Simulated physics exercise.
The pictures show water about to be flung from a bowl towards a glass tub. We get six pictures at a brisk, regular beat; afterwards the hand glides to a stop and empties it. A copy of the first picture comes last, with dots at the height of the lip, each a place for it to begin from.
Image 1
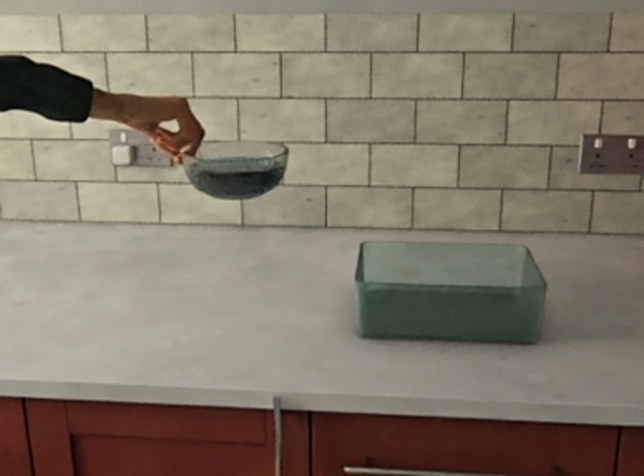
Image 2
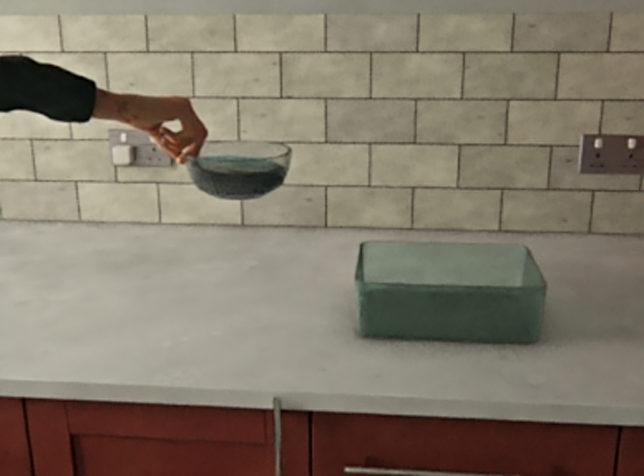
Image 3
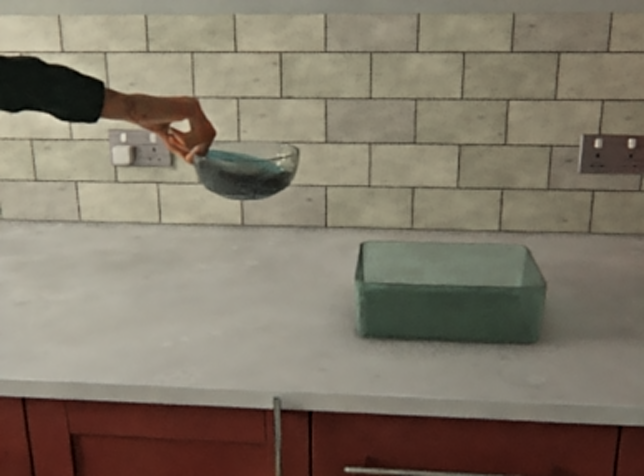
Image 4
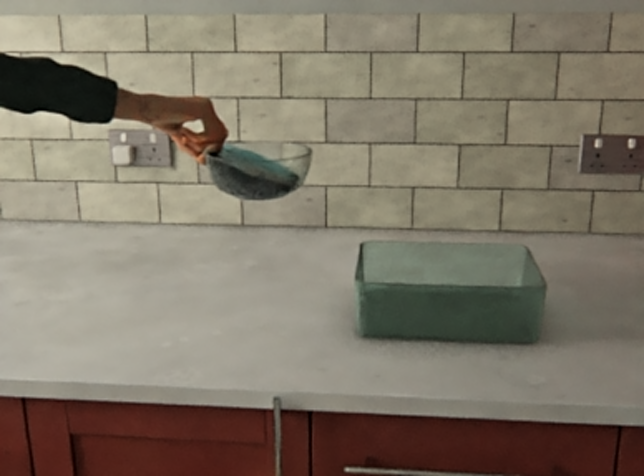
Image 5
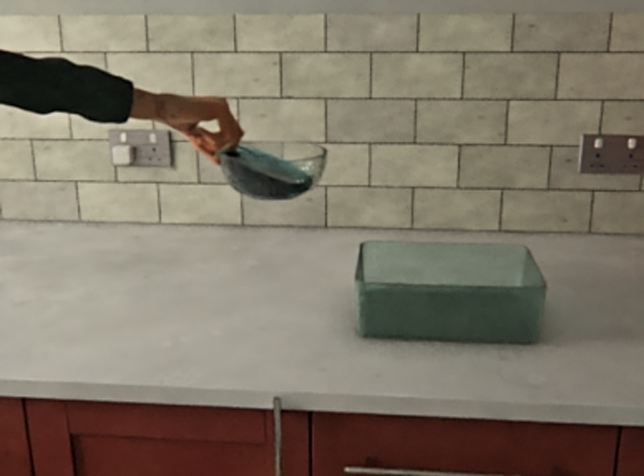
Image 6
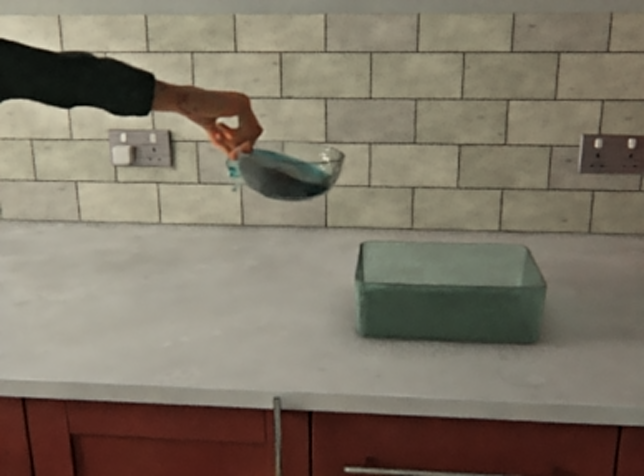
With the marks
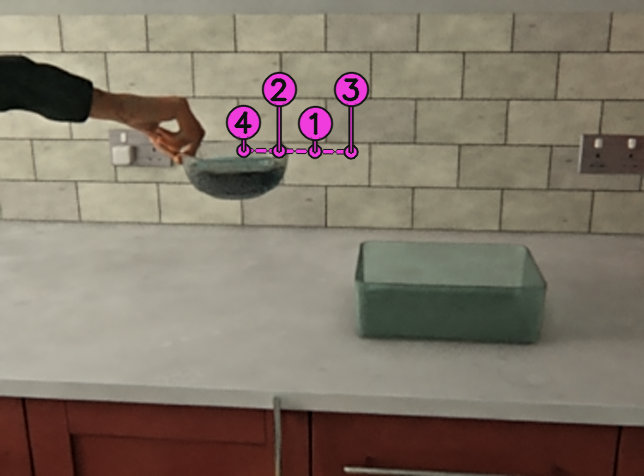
In a kitchen with pale brick tiles and red cupboards, a hand holds a clear glass bowl of bluish water above the worktop, left of a green-tinted glass tub. The hand moves the bowl a short way right, and the water slopes up towards the hand, slipping over the left rim as the bowl tips slightly.
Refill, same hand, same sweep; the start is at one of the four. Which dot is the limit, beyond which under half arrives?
Dot 4.
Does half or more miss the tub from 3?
No, not at all.
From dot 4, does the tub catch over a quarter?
Yes, clearly.
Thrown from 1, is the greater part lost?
No, that is safe.
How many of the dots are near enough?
All of them.
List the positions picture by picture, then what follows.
The first frame shows upright, lip at (286, 151); tub from (356, 335) to (539, 341); nothing has left yet.
The second frame shows upright, lip at (289, 151); nothing has left yet.
The third frame shows upright, lip at (297, 151); nothing has left yet.
The fourth frame shows upright, lip at (310, 151); water is over the rim, down to (213, 150).
The fifth frame shows upright, lip at (325, 151); water is over the rim, down to (219, 159).
The sixth frame shows tipped about 5°, lip at (342, 156); water is over the rim, down to (236, 188).
In magenta, 1 at (315, 151); 2 at (279, 151); 3 at (351, 151); 4 at (243, 150).
If 1 is chosen, about 87 % lands in the tub, 5 % falls short and 7 % goes beside or beyond.
If 2 is chosen, about 79 % lands in the tub, 11 % falls short and 10 % goes beside or beyond.
If 3 is chosen, about 83 % lands in the tub, 6 % falls short and 11 % goes beside or beyond.
If 4 is chosen, about 64 % lands in the tub, 29 % falls short and 7 % goes beside or beyond.
